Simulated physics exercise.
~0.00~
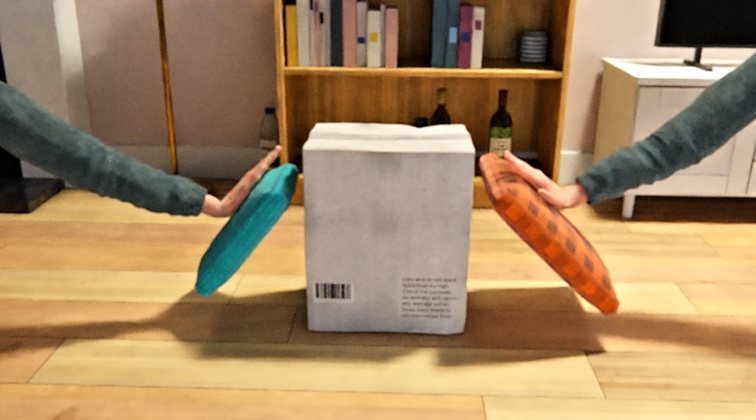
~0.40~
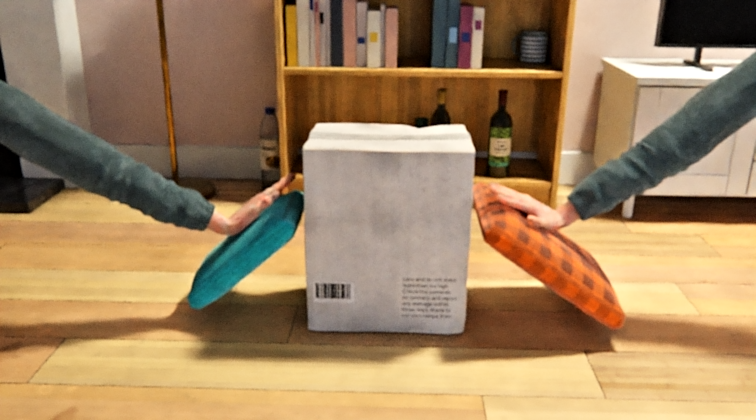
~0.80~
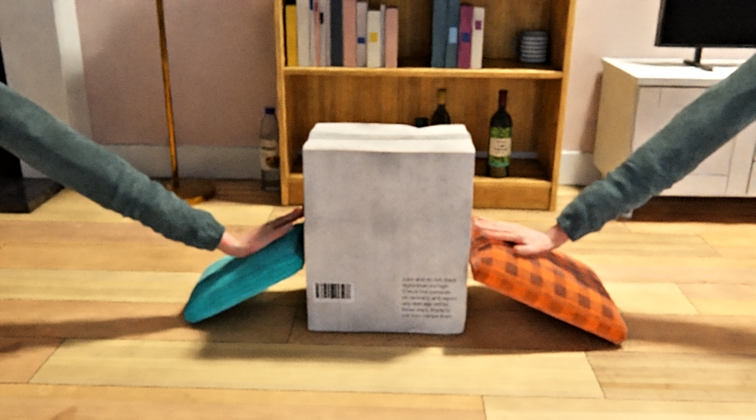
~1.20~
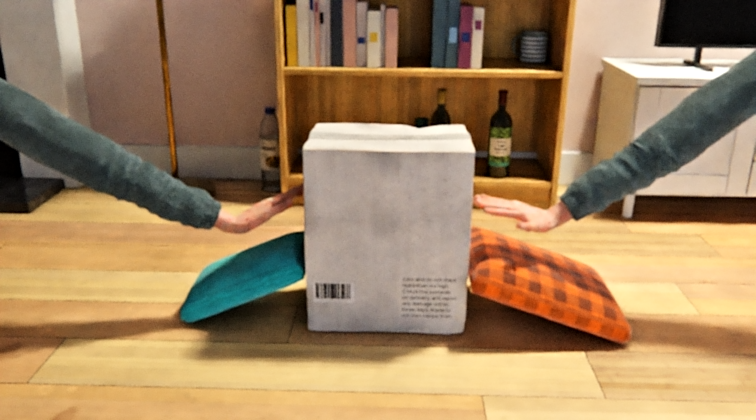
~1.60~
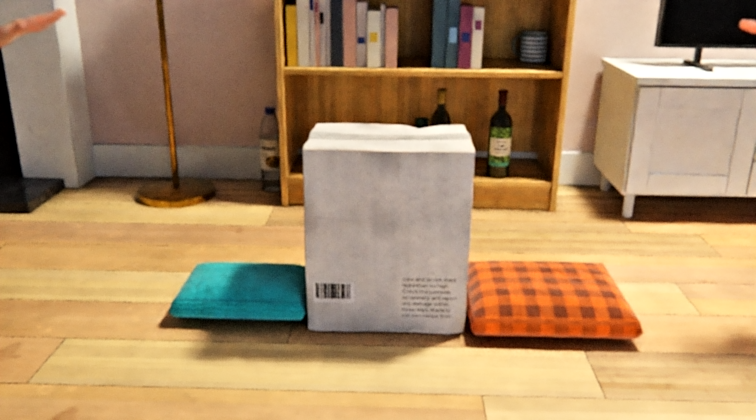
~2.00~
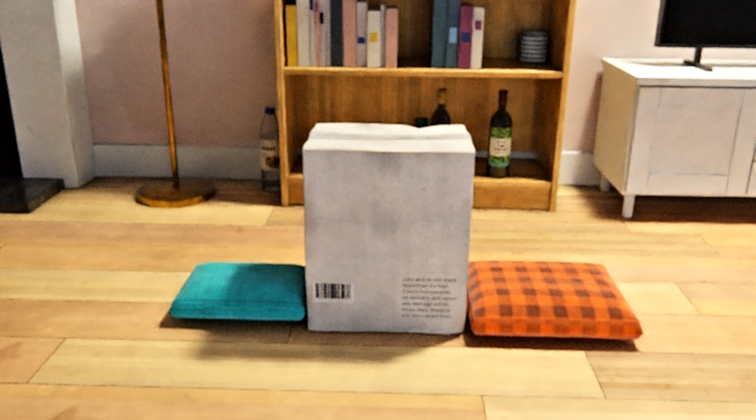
The clip opens on a white box standing on a wooden floor before a bookshelf, with a hand on each side holding a turquoise soft bag at the left and an orange checked cushion at the right, both tilted against it. The two hands lower together, and the bag and cushion tip further outward as their tops slide down the box. The hands then lift off, leaving both still slanted for a moment. As the arms draw away, the bag and cushion sink to the floor. They end lying flat on either side of the box, which never moves.
